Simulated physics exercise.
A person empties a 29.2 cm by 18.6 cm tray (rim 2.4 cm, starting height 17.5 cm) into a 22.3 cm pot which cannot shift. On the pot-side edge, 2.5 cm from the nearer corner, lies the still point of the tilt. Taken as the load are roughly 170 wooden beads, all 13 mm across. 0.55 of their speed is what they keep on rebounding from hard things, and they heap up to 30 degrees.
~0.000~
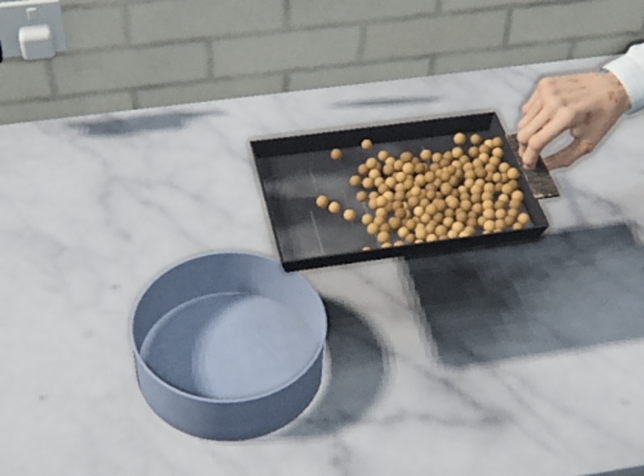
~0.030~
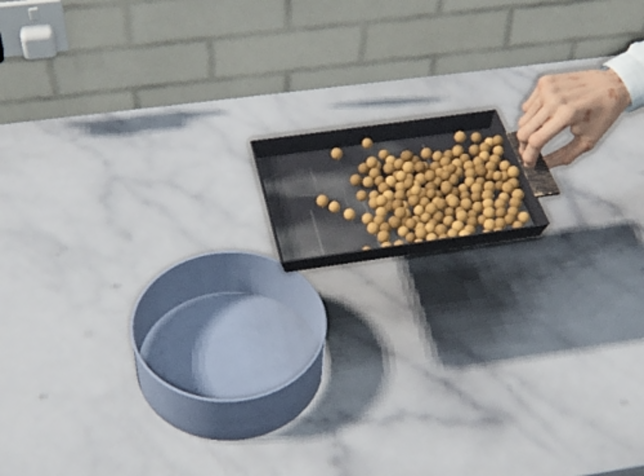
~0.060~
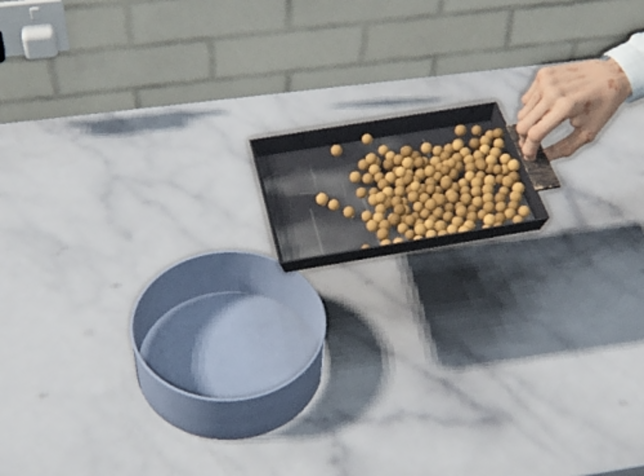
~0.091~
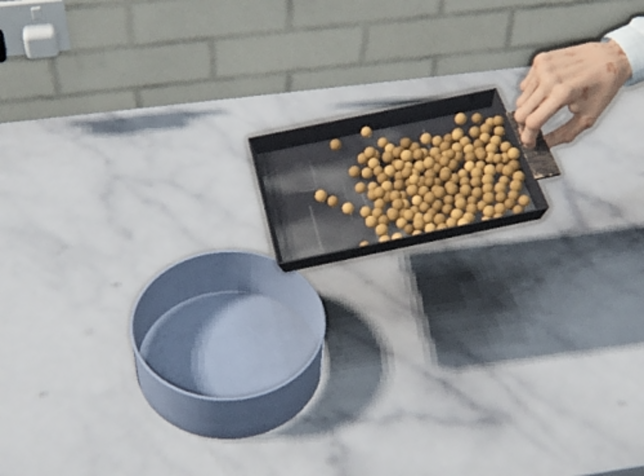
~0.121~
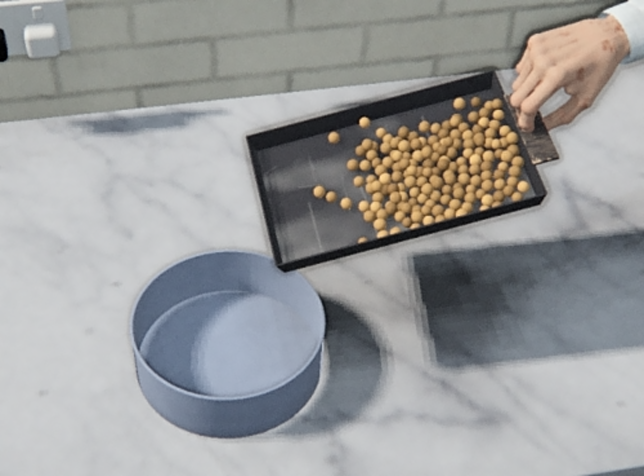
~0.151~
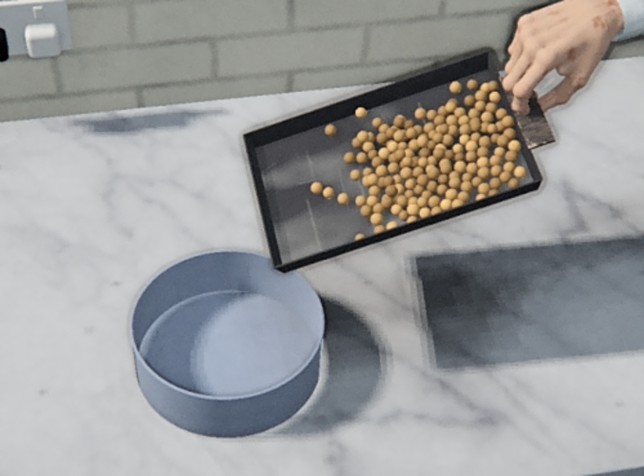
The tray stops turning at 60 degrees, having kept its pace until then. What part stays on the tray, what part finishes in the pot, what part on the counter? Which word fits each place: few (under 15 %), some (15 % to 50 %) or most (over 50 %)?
Tray gets some; pot gets most; counter gets few.
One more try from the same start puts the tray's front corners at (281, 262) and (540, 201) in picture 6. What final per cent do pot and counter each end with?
Pot: 60, counter: 10.
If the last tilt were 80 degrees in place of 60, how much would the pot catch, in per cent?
Estimate: Roughly 85 percent.
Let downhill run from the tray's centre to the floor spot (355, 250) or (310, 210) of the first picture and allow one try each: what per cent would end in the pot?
45 and 40 %.
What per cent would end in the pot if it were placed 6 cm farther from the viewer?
35 per cent.
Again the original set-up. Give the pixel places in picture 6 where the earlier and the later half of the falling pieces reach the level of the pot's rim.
At roughly (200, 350) first, later on at (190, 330).
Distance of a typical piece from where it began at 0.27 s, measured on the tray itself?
About 0 cm.
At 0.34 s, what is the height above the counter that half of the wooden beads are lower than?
Some 32 cm.
Then, at 0.27 s, tilt 44 degrees; the tray holds 100 %, the pot 0 %.
Then, at 0.34 s, tilt 56 degrees; the tray holds 100 %, the pot 0 %.
After 0.56 s, tilt 60 degrees; the tray holds 55 %, the pot 0 %.
By 1.8 s all is still; tray 30 %, pot 65 %, counter 10 %.
